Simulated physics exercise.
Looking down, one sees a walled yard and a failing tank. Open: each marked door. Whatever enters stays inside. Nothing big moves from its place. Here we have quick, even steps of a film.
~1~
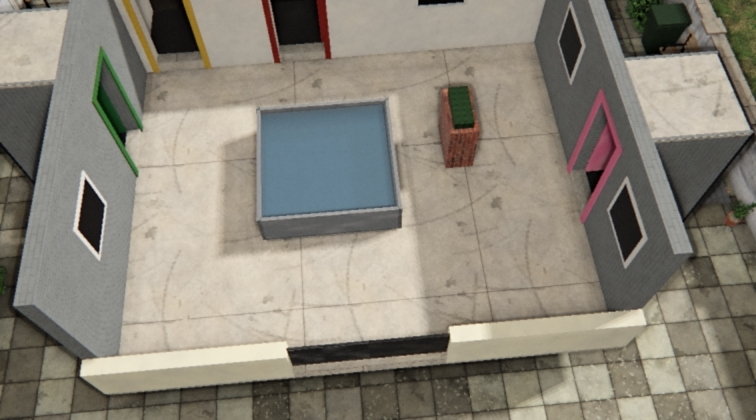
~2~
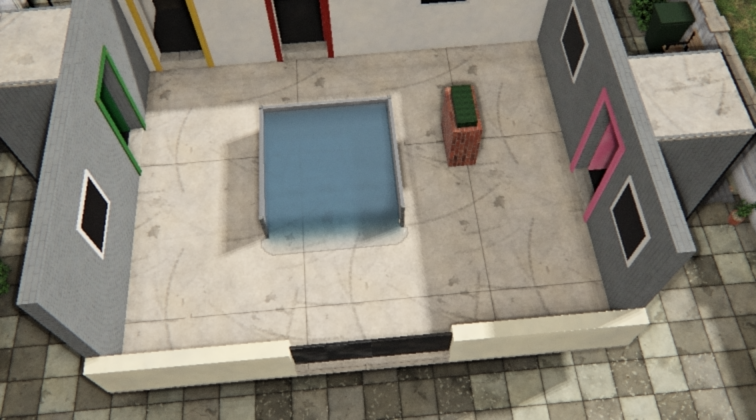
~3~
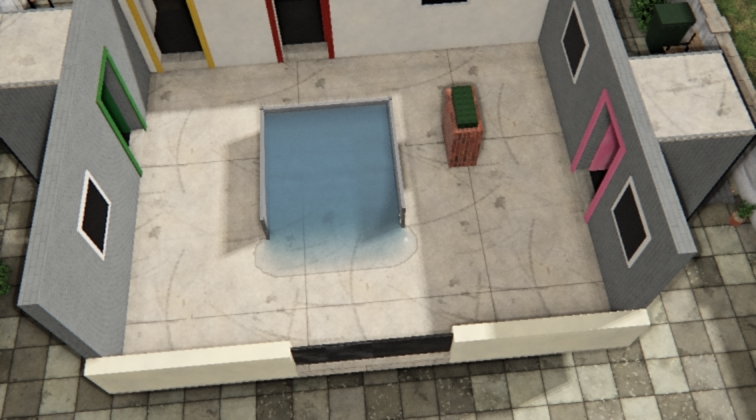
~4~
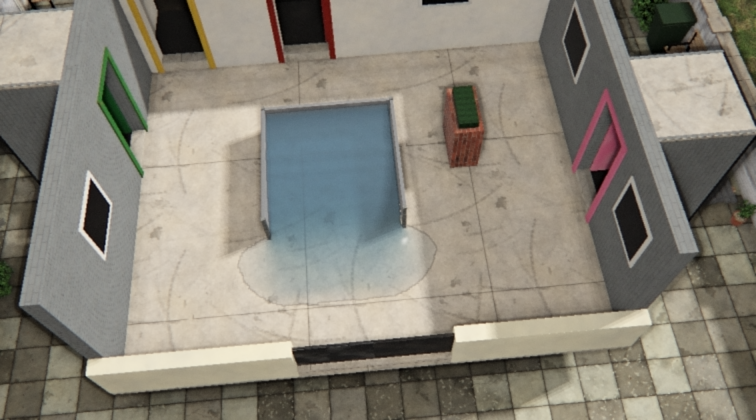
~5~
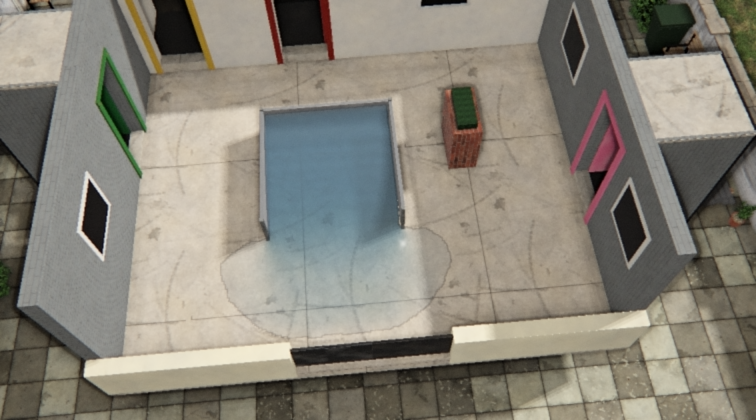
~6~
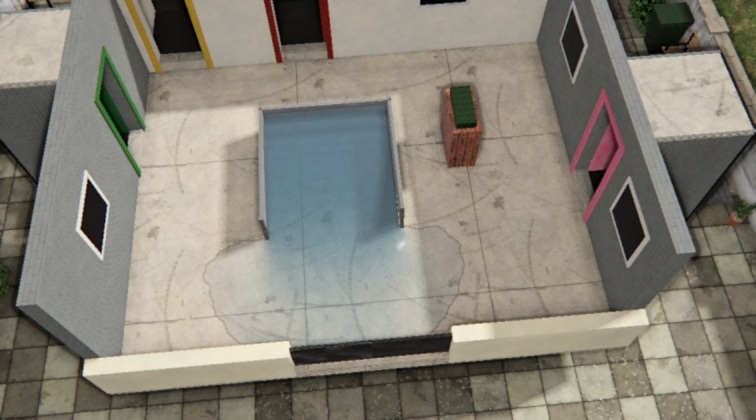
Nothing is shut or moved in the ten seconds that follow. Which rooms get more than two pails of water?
In order: Pink door: Inside the limit; yellow door: Inside the limit; red door: Inside the limit; green door: Inside the limit.
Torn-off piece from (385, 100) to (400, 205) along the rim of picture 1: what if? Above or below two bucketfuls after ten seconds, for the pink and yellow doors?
I think the pink door crosses the limit and the yellow door remains below the limit.
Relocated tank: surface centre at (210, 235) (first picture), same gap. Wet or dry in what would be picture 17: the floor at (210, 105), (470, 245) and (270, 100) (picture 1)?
As listed: Untouched, reached, untouched.
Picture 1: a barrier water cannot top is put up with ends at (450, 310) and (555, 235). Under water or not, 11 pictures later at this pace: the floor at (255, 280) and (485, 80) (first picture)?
Taking the points in order, the first is inundated and the second is high and dry.
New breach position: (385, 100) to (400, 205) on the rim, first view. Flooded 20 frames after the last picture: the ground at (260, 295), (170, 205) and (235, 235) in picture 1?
The first spot is spared, the second spared and the third spared.
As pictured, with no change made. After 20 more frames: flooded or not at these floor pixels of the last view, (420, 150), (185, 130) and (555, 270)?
As listed, the points end up high and dry, high and dry and soaked.
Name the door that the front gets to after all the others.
Answer - the red-painted one.
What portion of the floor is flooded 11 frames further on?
Around 30 percent.
A moment on, water covers 25 % of the floor; the pink door not reached, the yellow door not reached, the red door not reached, the green door not reached.
Next, water covers 30 % of the floor; the pink door not reached, the yellow door not reached, the red door not reached, the green door not reached.
Then, water covers 45 % of the floor; the pink door wet at the sill, nothing in, the yellow door not reached, the red door not reached, the green door wet at the sill, nothing in.
Later, water covers 85 % of the floor; the pink door wet at the sill, nothing in, the yellow door wet at the sill, nothing in, the red door wet at the sill, nothing in, the green door wet at the sill, nothing in.
In the end, water covers 100 % of the floor; the pink door wet at the sill, nothing in, the yellow door wet at the sill, nothing in, the red door wet at the sill, nothing in, the green door wet at the sill, nothing in.
